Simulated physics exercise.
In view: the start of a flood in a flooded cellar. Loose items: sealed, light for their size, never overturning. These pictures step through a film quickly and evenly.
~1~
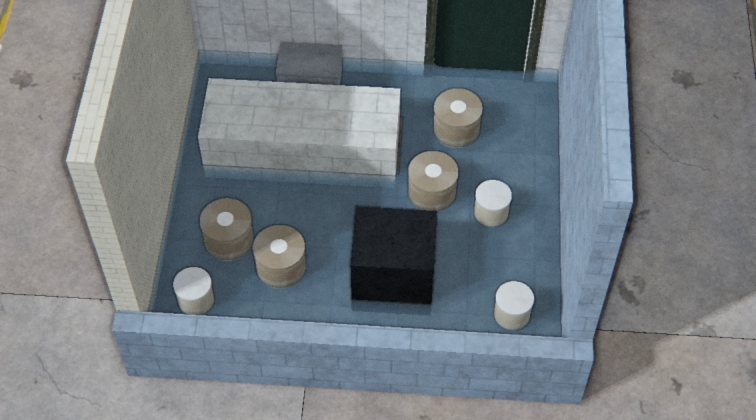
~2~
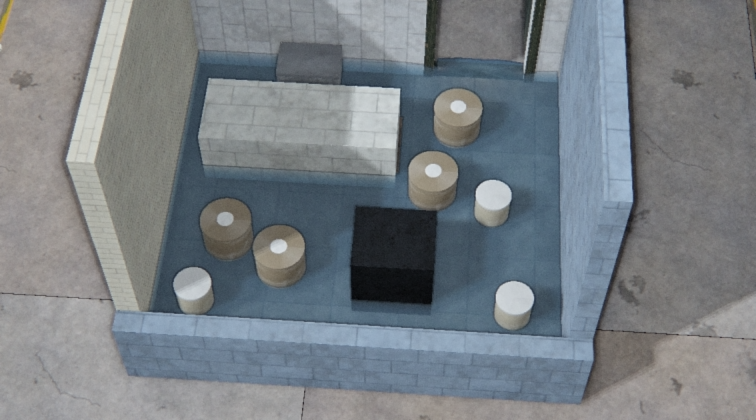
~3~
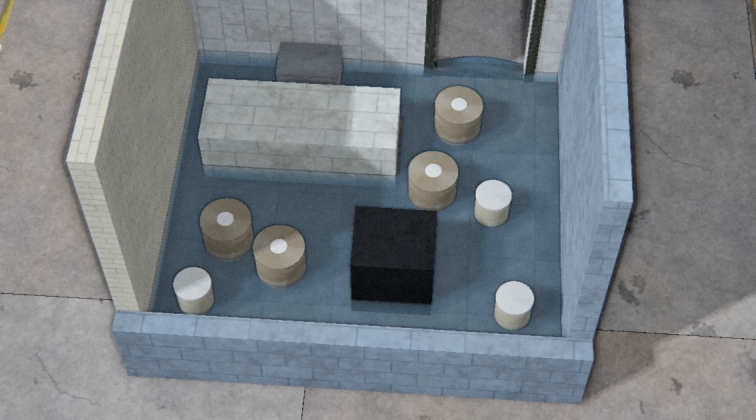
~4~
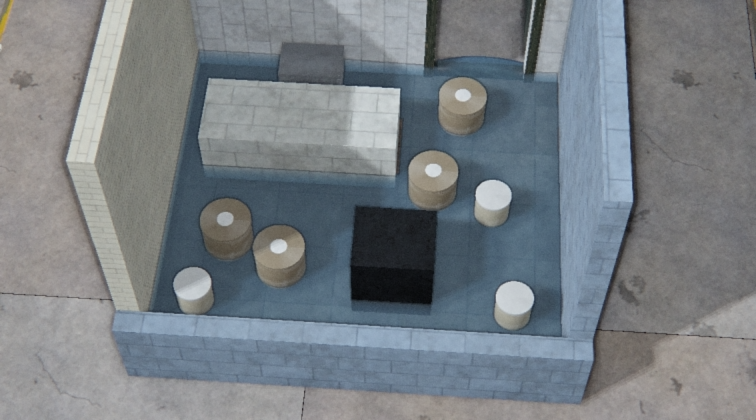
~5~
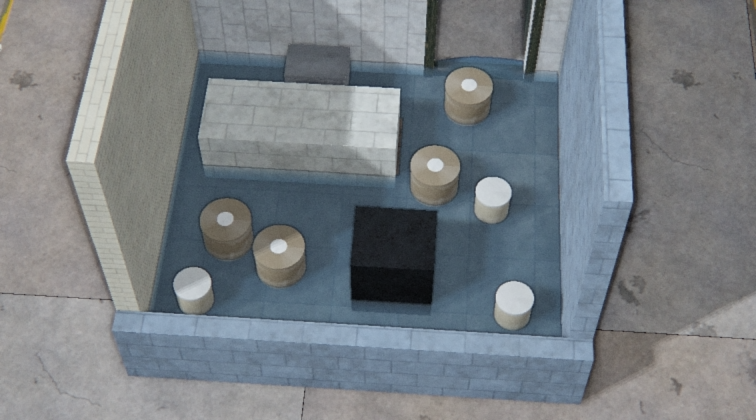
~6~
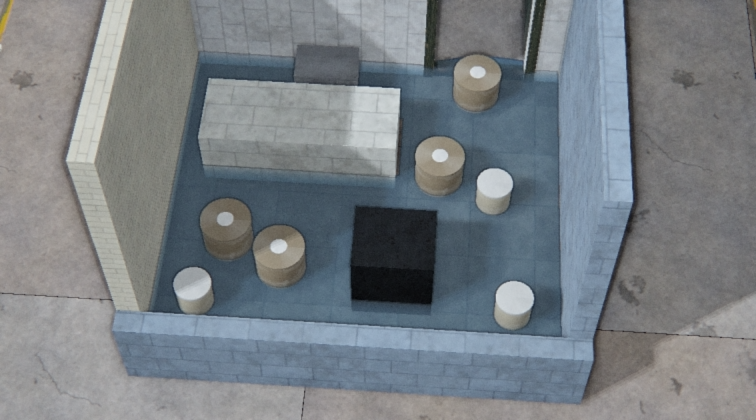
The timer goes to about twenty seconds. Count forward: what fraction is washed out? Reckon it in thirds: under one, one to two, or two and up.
One to two thirds.
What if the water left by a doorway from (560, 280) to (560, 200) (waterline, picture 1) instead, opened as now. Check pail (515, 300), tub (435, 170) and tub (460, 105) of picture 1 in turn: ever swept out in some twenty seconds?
Turn by turn - departs, departs, departs.
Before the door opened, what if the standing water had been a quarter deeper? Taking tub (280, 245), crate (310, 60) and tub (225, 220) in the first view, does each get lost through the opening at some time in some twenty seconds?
Retained; escapes; retained.
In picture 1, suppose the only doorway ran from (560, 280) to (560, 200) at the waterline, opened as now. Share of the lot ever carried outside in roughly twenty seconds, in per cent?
50 %.
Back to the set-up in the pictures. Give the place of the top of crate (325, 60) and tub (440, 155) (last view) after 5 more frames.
Near pixel (373, 62) and pixel (456, 99).
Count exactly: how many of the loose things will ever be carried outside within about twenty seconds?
Tally: 4.
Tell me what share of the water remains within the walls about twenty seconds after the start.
About 38 per cent.
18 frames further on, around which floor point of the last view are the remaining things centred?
Their average sits at about pixel (326, 264).
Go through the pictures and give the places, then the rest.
The first frame shows a tub at (458, 107) floats; a tub at (433, 171), afloat; 0 of 8 have shifted.
The second frame shows a tub at (458, 107) floats; a tub at (433, 171), afloat; 0 of 8 have shifted.
The third frame shows a tub at (459, 105) floats, close to its start; a tub at (433, 171), afloat; 0 of 8 have shifted.
The fourth frame shows a tub at (463, 96), afloat, close to its start; a tub at (433, 171) floats; 1 of 8 have shifted.
The fifth frame shows a tub at (469, 86) floats, a stride from its start; a tub at (435, 166) floats, close to its start; 3 of 8 have shifted.
The sixth frame shows a tub at (478, 73), afloat, a stride from its start; a tub at (440, 156), afloat, close to its start; 4 of 8 have shifted.
A moment on, 1 of 8 are out; 7 afloat.
Next, 4 of 8 are out; 4 afloat.
Later, 4 of 8 are out; 4 afloat.
In the end, 4 of 8 are out; 4 afloat.
